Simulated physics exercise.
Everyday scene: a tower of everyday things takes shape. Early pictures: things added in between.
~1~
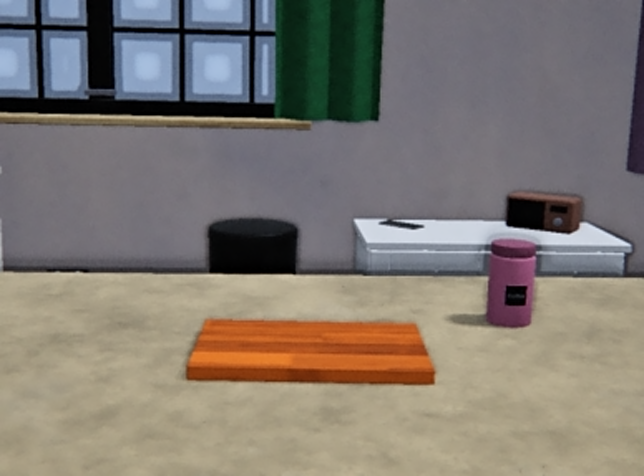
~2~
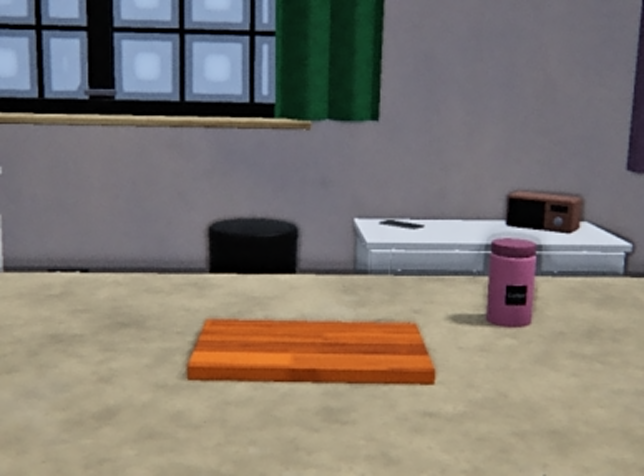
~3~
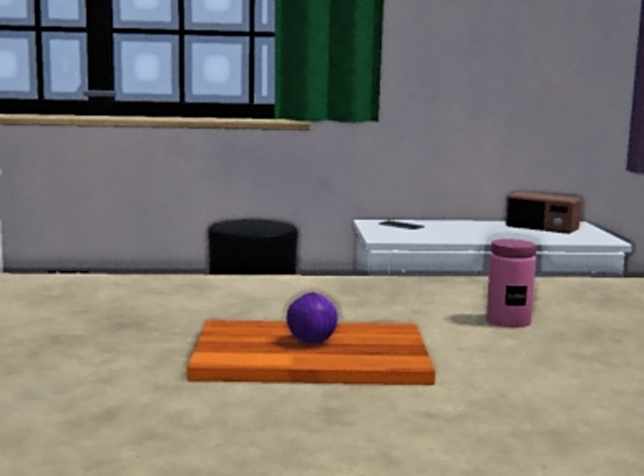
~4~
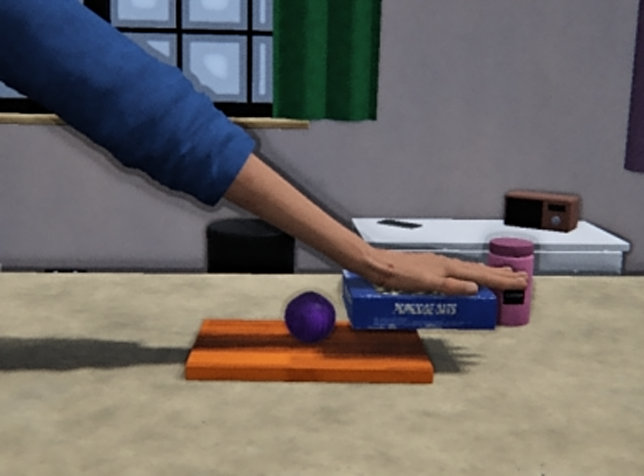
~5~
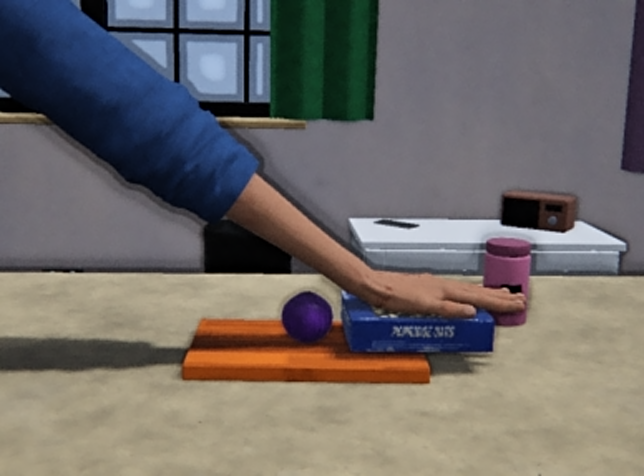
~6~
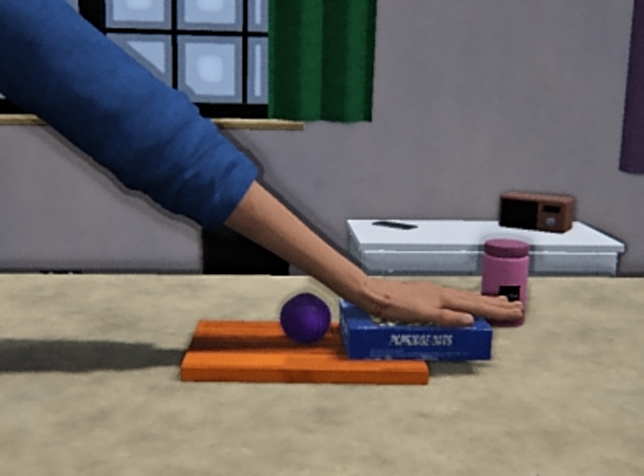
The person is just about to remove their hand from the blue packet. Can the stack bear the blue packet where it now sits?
Yes: It stays intact.
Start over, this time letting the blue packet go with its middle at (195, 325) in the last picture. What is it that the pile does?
Well, it is fine after that.
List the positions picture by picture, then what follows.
The last thing is not in view yet, in the first frame.
The last thing is not in view yet; pink jar (511, 282), in the second frame.
The last thing is not in view yet; orange board (311, 350), in the third frame.
Still above its spot; blue packet (415, 298); purple onion (310, 317), in the fourth frame.
Still above its spot; blue packet (413, 320); pink jar (506, 282), in the fifth frame.
In place under the hand; blue packet (411, 327); orange board (305, 350), in the sixth frame.
Then, 0.40 s past the last view, nothing moves.
Then, 1.10 s past the last view, blue packet resting near (411, 328).
Finally, all 4 still in place. Final places as the last picture's camera would see them, blue packet near (412, 328). The pile keeps its balance.
